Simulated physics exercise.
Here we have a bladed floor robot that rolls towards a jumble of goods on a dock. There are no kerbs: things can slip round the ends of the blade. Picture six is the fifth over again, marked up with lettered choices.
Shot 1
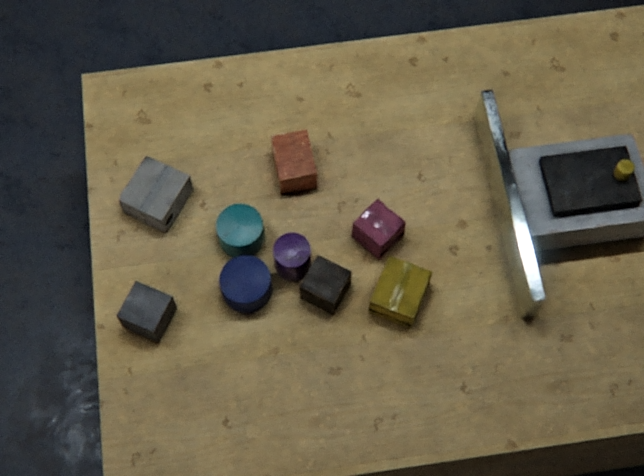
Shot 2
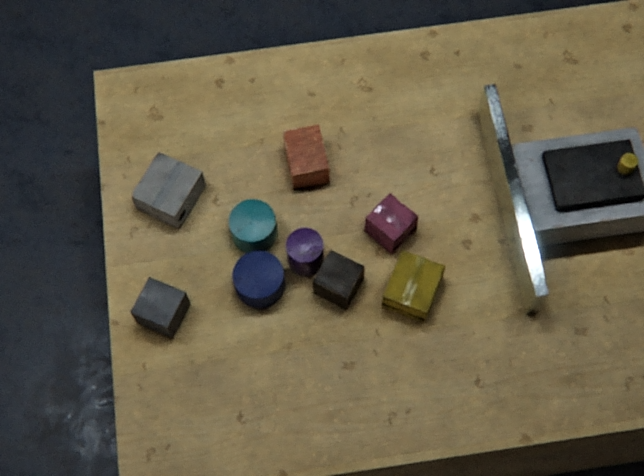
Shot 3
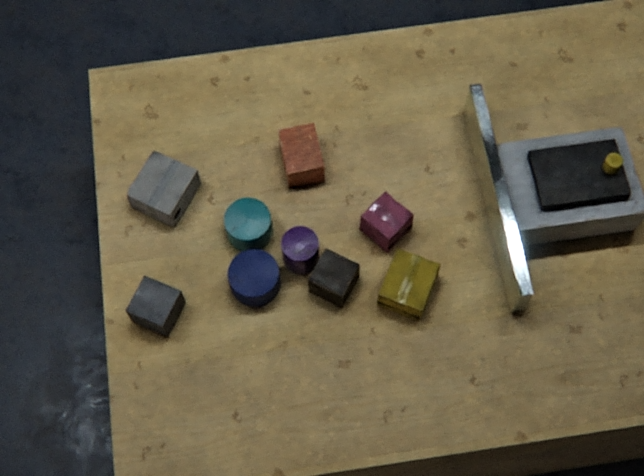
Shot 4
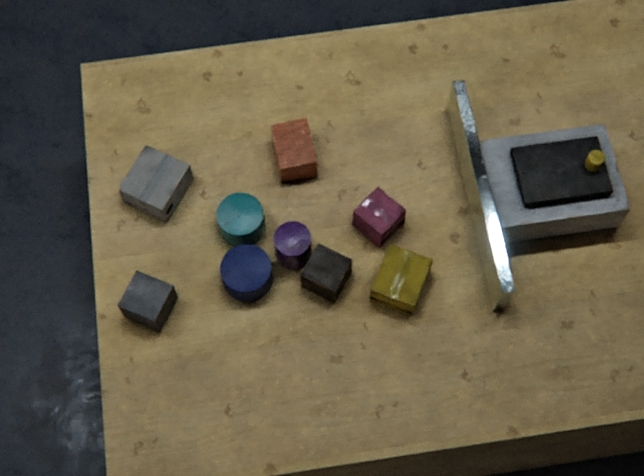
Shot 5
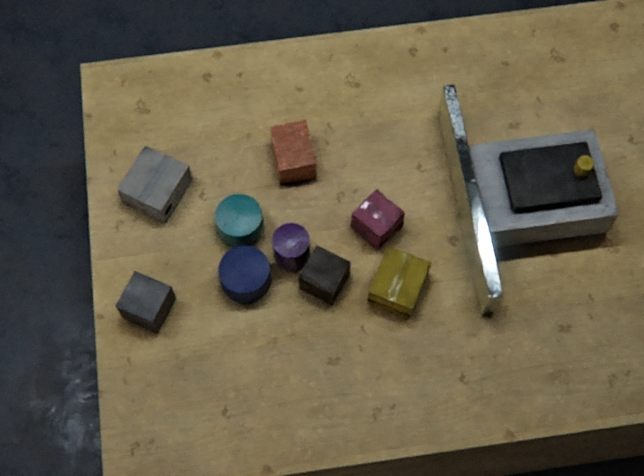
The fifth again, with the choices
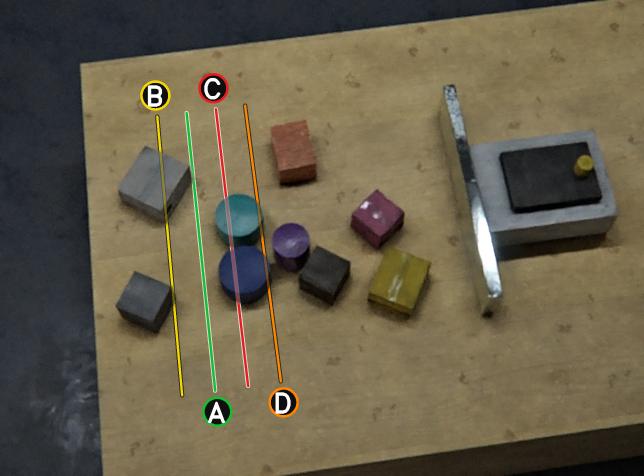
Bladed robot edging slowly left across a wooden surface towards a scattered group of coloured boxes and canisters, which stay still.
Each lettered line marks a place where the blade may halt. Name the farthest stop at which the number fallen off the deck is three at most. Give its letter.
The farthest such stop is B.
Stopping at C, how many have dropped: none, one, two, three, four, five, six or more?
In all, none.
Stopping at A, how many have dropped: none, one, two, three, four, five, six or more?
In all, none.
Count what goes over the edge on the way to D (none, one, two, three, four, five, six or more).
By then, none.
On the marked copy, A at (200, 243); B at (169, 248); C at (231, 239); D at (262, 235).
Following B. Soon after the start, robot (436, 191); yellow box (346, 295); purple canister (273, 241).
Later, robot (327, 205); grey crate (143, 306); blue canister (154, 262).
In the end, robot (242, 216); blue canister over the edge; white box (94, 173); one fallen.
As for the rest, A is within the limit but short; C is within the limit but short; D is within the limit but short.
